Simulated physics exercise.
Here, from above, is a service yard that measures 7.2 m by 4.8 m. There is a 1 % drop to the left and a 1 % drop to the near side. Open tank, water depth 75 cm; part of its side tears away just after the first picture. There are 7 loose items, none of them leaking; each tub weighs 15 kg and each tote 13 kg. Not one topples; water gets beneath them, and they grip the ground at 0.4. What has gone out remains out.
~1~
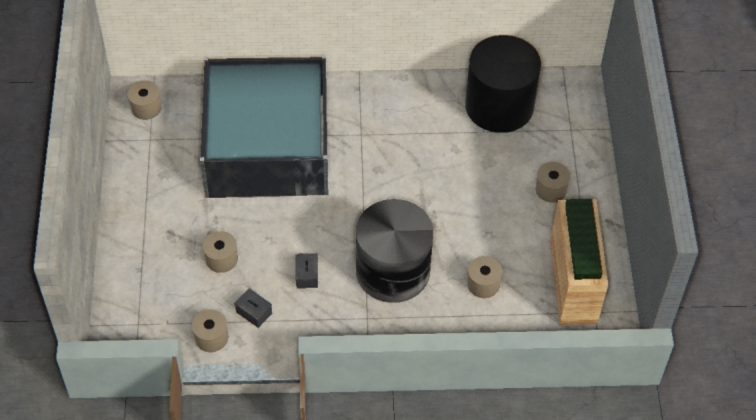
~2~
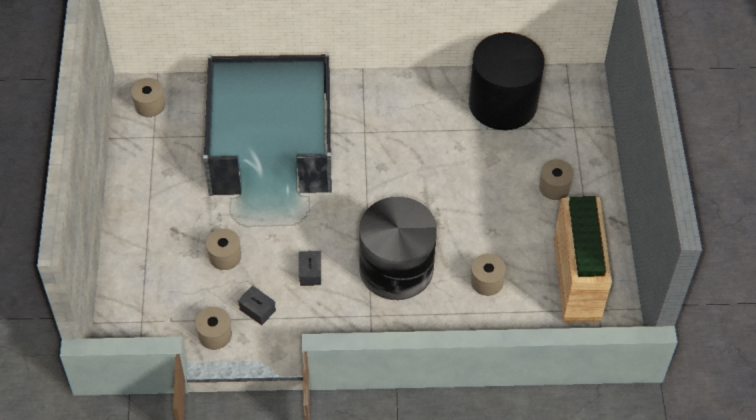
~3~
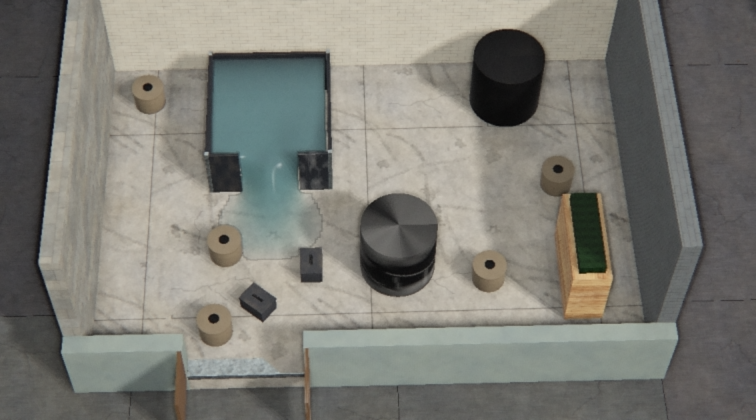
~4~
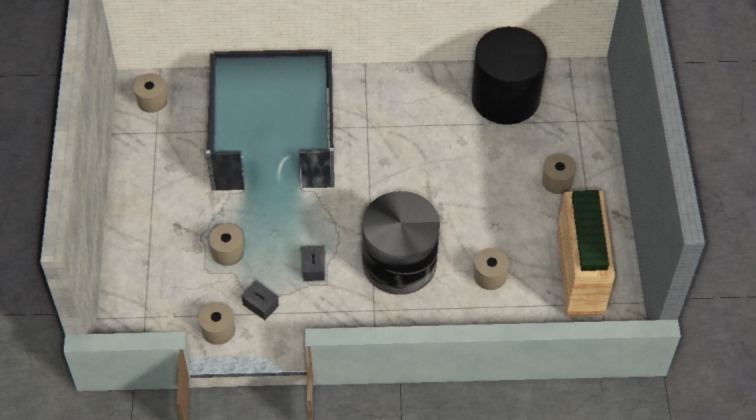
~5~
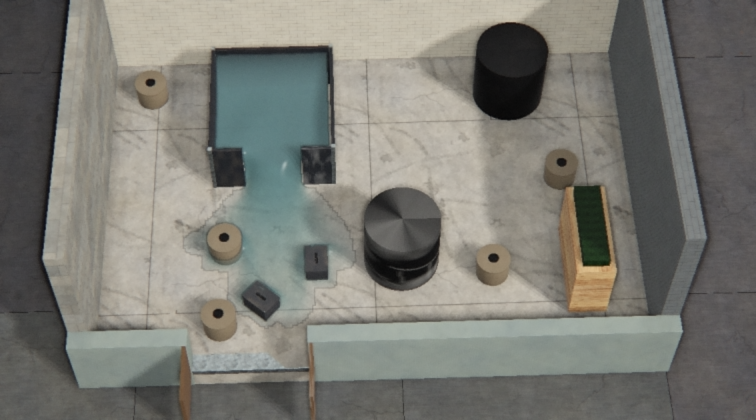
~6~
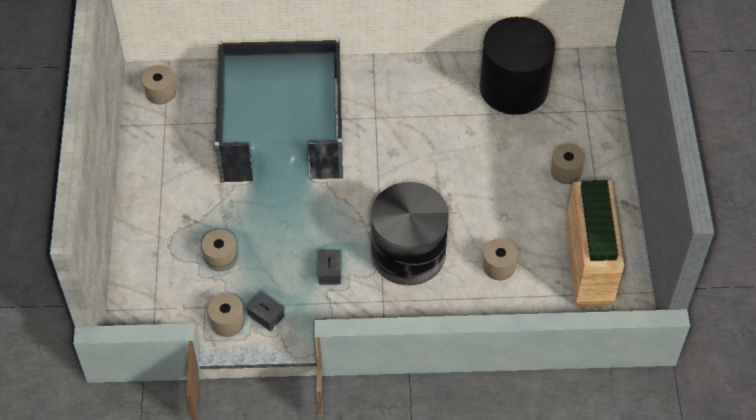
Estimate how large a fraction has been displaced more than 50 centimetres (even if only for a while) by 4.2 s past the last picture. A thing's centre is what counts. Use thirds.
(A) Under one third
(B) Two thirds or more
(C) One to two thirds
(C) One to two thirds.
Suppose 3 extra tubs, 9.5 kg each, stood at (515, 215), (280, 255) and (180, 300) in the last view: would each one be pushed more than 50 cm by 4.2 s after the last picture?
In turn: Under, more, over.
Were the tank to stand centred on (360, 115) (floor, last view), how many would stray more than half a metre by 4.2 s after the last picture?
The answer would then be 3.
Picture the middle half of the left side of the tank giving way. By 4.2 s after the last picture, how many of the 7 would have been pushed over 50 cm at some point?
The count would be 2.
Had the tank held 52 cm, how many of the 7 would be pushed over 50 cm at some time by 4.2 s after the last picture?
In that case the number is 4.
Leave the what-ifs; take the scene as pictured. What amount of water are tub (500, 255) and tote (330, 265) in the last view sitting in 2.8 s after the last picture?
Depths: Near 1 cm, then near 4 cm.
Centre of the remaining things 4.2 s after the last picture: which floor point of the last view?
They're centred close to (374, 220).
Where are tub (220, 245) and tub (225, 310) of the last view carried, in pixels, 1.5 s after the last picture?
Around (130, 299) and (216, 334).
Then, 0.4 s after the last picture 3 of 7 are over 50 cm from their spots; 0 afloat.
Then, 1.5 s after the last picture 3 of 7 are over 50 cm from their spots; 1 afloat.
Then, 2.8 s after the last picture 4 of 7 are over 50 cm from their spots; 0 afloat.
Then, 4.2 s after the last picture 4 of 7 are over 50 cm from their spots, and 4 have been at some point; 0 afloat.
